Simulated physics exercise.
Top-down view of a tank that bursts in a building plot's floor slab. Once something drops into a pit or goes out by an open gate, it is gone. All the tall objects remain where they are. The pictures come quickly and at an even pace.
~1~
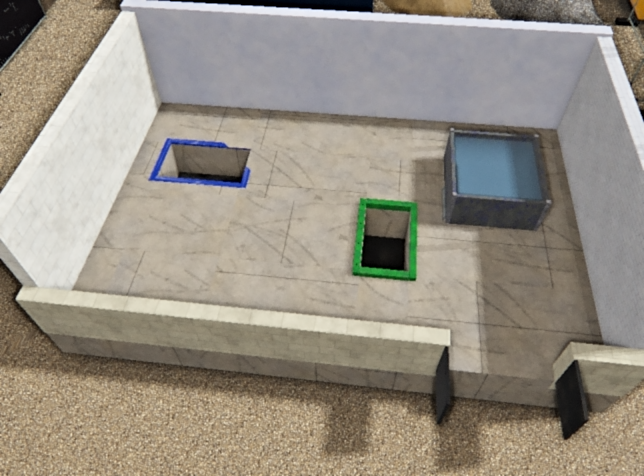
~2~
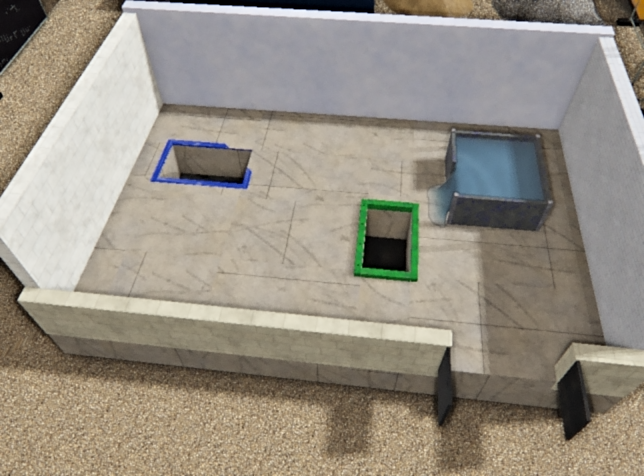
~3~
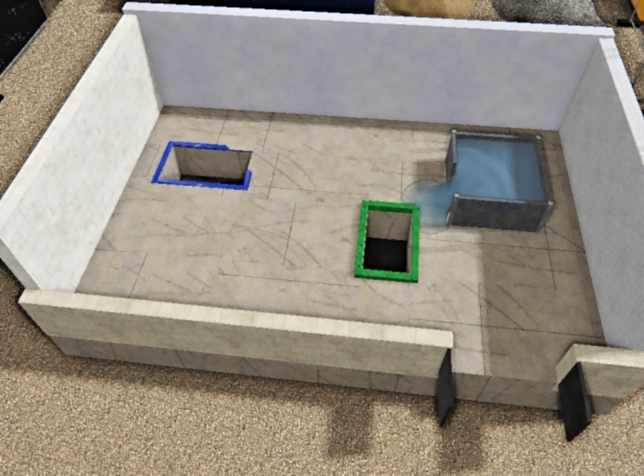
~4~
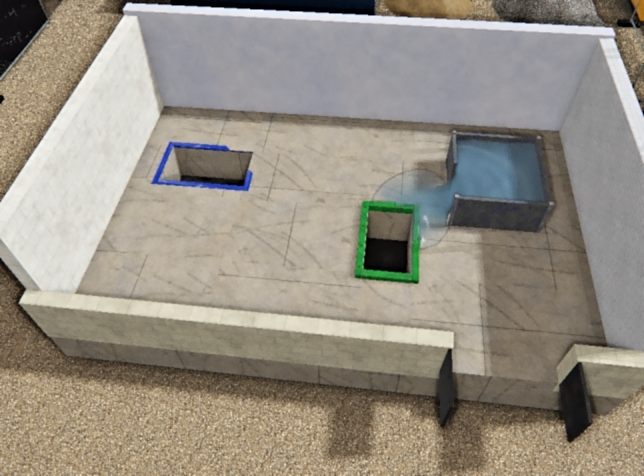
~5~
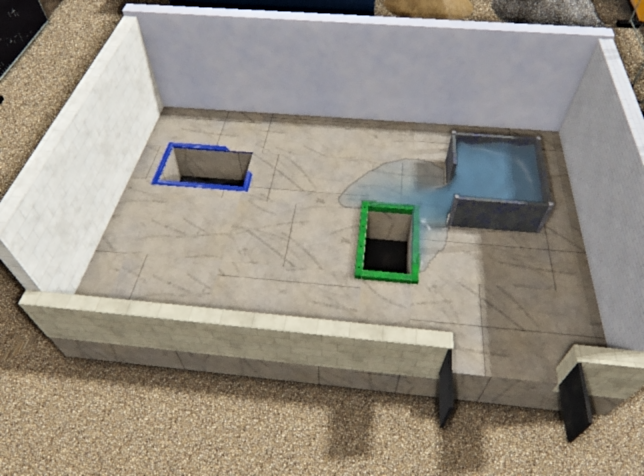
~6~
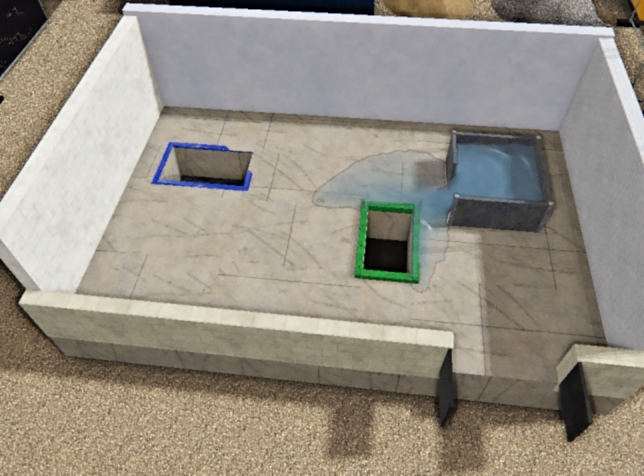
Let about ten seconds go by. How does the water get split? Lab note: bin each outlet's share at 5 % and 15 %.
In the end the gate will take at least five but at most fifteen per cent. The green pit will take beyond fifteen per cent. The blue pit will take beyond fifteen per cent.
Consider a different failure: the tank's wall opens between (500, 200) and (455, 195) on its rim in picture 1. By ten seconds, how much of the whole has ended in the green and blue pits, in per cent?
In percent: Green 2, blue 2.
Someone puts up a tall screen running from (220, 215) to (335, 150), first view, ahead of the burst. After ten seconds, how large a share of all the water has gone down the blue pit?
Share for the blue pit - 8 percent.
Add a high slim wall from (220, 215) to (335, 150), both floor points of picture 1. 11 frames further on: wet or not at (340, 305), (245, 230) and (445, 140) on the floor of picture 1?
Listed order - dry, wet, dry.
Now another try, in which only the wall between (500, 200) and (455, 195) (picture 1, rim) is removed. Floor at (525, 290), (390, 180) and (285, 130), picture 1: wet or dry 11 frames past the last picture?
First spot submerged, second spot spared, third spot spared.
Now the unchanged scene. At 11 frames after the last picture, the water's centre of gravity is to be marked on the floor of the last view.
My pick is pixel (427, 191).
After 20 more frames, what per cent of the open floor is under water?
Near 35 in a hundred.
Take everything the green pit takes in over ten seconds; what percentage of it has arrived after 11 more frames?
70 %.
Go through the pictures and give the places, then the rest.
The first picture shows still water in the open tank at (496, 168).
In the second picture, the front is at (436, 187), out from the gap at (452, 195).
In the third picture, the front is at (407, 194), out from the gap at (452, 199).
In the fourth picture, water pours out at (453, 200) and has run to (378, 196).
In the fifth picture, water pours out at (452, 200) and has run to (344, 202).
In the sixth picture, water pours out at (453, 199) and has run to (318, 199).
A moment on, water covers 20 % of the floor; the gate 0 %, the green pit 9 %, the blue pit 0 %.
Next, water covers 30 % of the floor; the gate 1 %, the green pit 15 %, the blue pit 4 %.
Then, water covers 35 % of the floor; the gate 2 %, the green pit 19 %, the blue pit 8 %.
Later, water covers 40 % of the floor; the gate 5 %, the green pit 21 %, the blue pit 14 %.
In the end, water covers 40 % of the floor; the gate 9 %, the green pit 22 %, the blue pit 22 %.
